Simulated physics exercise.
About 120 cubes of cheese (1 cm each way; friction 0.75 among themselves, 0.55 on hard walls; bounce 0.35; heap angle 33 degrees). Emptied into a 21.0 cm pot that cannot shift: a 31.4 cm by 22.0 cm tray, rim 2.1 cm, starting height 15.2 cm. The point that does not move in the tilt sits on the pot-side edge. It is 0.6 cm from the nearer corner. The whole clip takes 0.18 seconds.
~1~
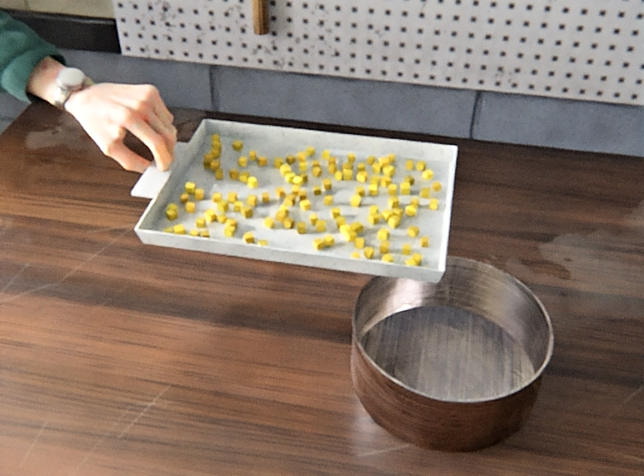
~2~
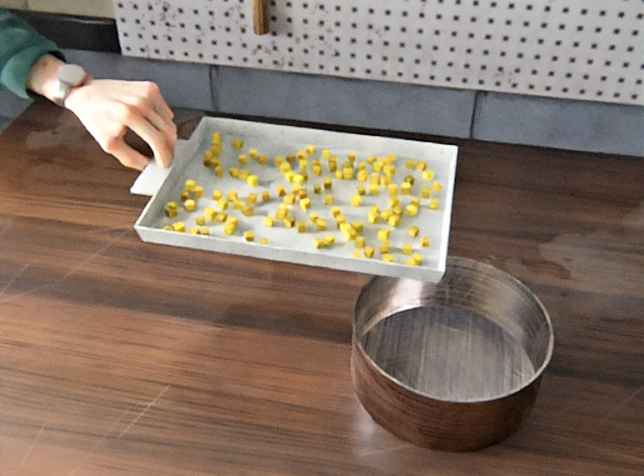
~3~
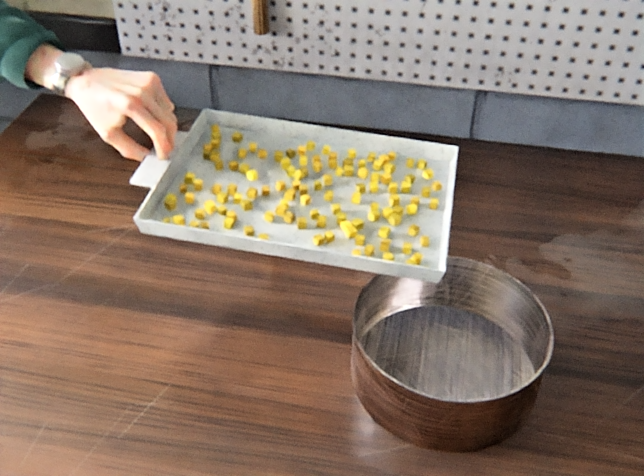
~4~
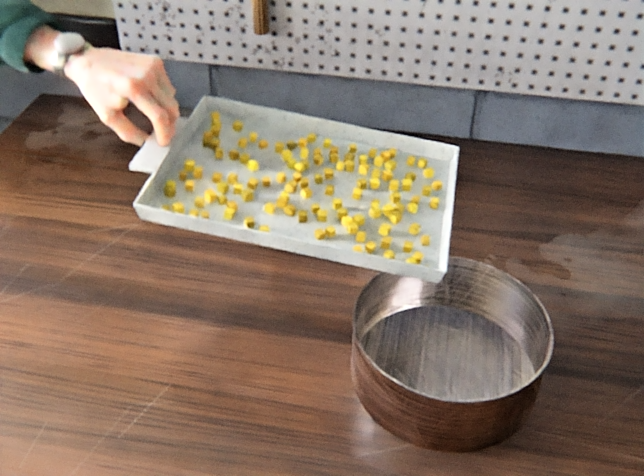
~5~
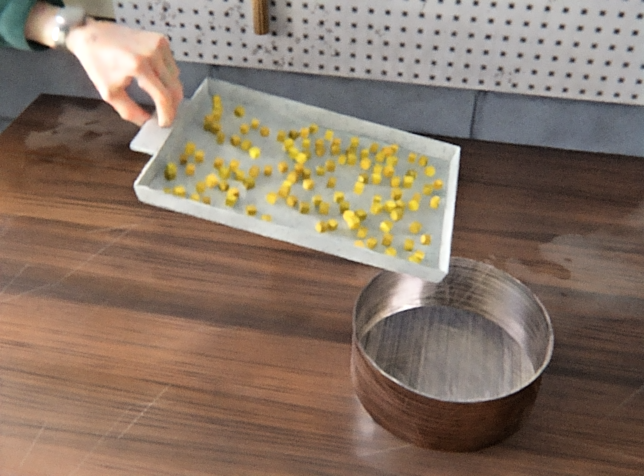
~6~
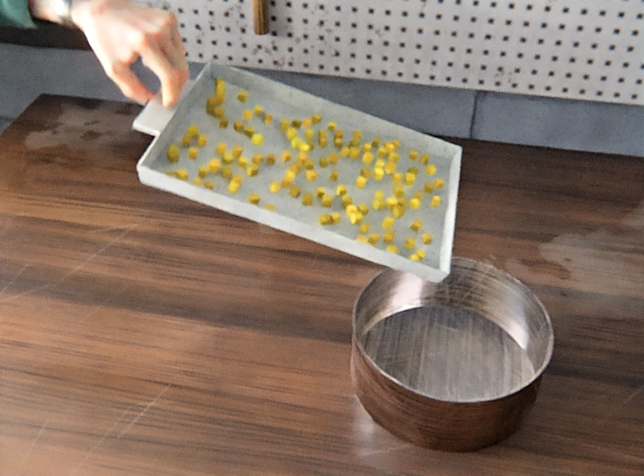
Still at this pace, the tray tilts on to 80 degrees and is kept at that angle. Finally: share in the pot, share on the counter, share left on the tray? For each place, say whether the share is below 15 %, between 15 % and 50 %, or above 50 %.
As I see it, pot: A medium portion; counter: A medium portion; tray: A medium portion.
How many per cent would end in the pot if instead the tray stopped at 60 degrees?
Roughly 20 percent.
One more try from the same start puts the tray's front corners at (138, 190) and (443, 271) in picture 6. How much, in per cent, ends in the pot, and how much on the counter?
Pot 75, counter 10.
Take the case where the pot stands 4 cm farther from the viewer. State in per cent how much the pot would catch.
My estimate: Some 45 per cent.
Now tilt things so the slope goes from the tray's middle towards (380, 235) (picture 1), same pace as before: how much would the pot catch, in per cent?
Roughly 75 per cent.
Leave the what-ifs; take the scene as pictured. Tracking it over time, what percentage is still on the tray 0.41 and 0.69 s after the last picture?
The figures go 100 and then 30.
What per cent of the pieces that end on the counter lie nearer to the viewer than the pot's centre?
About 10 per cent.
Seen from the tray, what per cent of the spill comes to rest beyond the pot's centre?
That comes to roughly 100 percent.
Then, 0.24 s after the last picture, tilt 48 degrees; the tray holds 100 %, the pot 0 %.
Then, 0.41 s after the last picture, tilt 70 degrees; the tray holds 100 %, the pot 0 %.
Then, 0.69 s after the last picture, tilt 80 degrees; the tray holds 30 %, the pot 30 %.
In the end, pot 35 %, counter 40 %, tray 30 %.
